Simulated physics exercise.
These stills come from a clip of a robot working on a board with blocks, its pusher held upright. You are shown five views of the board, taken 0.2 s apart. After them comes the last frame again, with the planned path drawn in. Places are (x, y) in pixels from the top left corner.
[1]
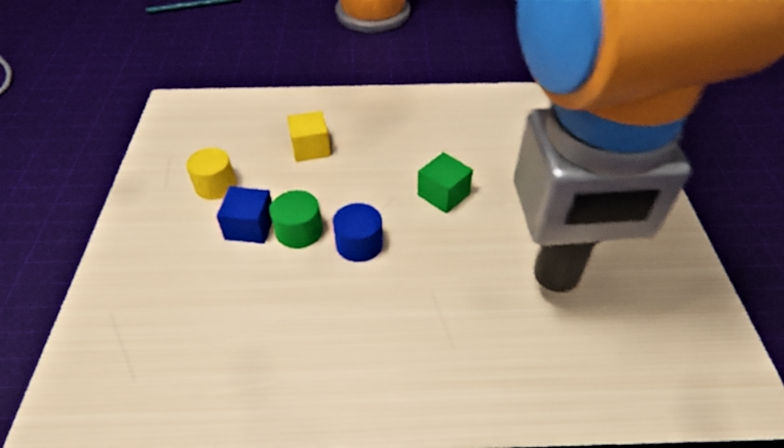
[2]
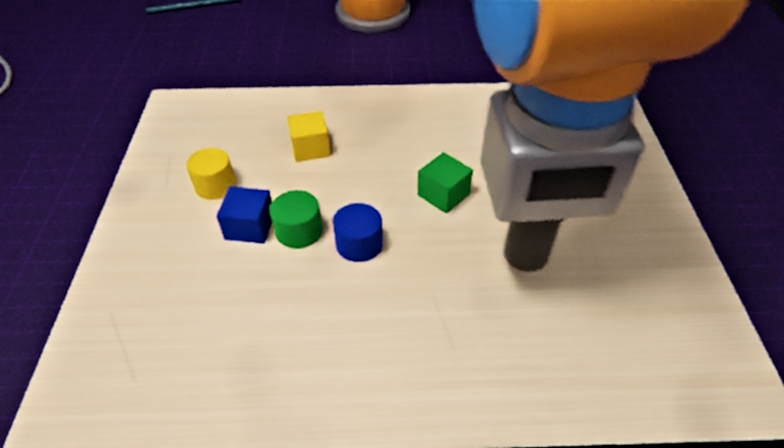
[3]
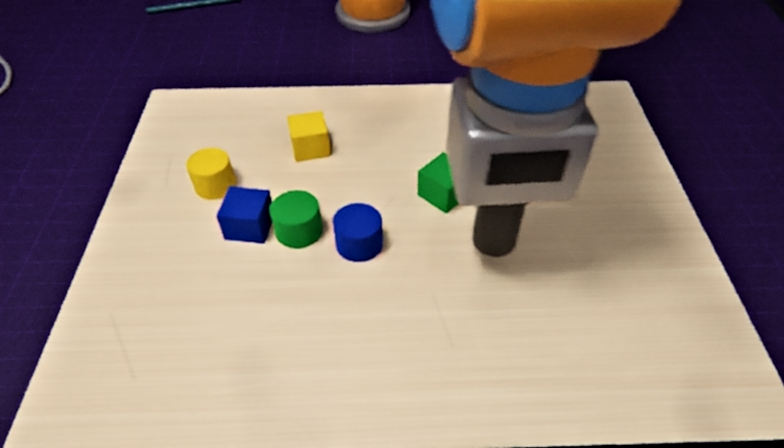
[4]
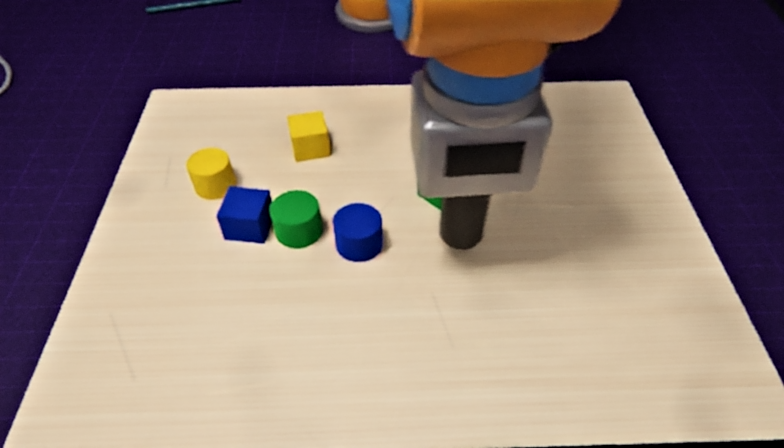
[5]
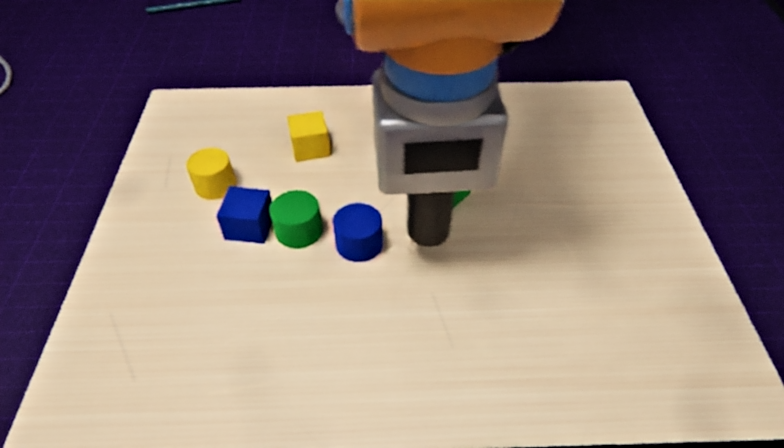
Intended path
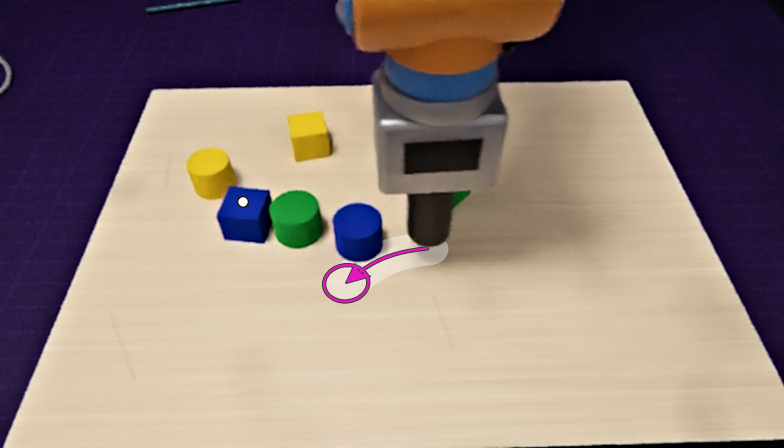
Robot arm with a dark pusher gliding left across a pale board, passing in front of a green cube, colored blocks staying still.
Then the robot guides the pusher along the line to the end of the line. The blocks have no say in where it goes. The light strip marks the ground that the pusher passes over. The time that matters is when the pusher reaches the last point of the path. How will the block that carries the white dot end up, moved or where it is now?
It will be resting on its spot.
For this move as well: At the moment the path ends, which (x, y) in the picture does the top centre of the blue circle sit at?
It ends at (324, 224).
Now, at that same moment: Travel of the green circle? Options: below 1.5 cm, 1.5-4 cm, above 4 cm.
Up to 1.5 cm.
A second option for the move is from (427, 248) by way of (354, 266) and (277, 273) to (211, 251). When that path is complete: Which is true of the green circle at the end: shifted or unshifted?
That block ends up displaced.
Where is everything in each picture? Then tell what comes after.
The first frame shows tip of the pusher at (557, 274), middles of tops, blue square block at (243, 202), green circle at (294, 206), blue circle at (357, 219).
The second frame shows pusher at (526, 254), nothing pushed.
The third frame shows pusher at (494, 240), nothing pushed.
The fourth frame shows pusher at (461, 233), nothing pushed.
The fifth frame shows pusher at (428, 231), blue square block at (243, 202), green circle at (294, 206), blue circle at (357, 219).
The line goes from (427, 248) via (397, 254) and (370, 265), ending at (346, 283); the dot is on the blue square block.
The first path, step by step. Halfway along, pusher at (383, 241); blue circle at (340, 219).
At the end, pusher at (344, 266); blue square block unmoved; green circle at (288, 201); blue circle at (324, 224).
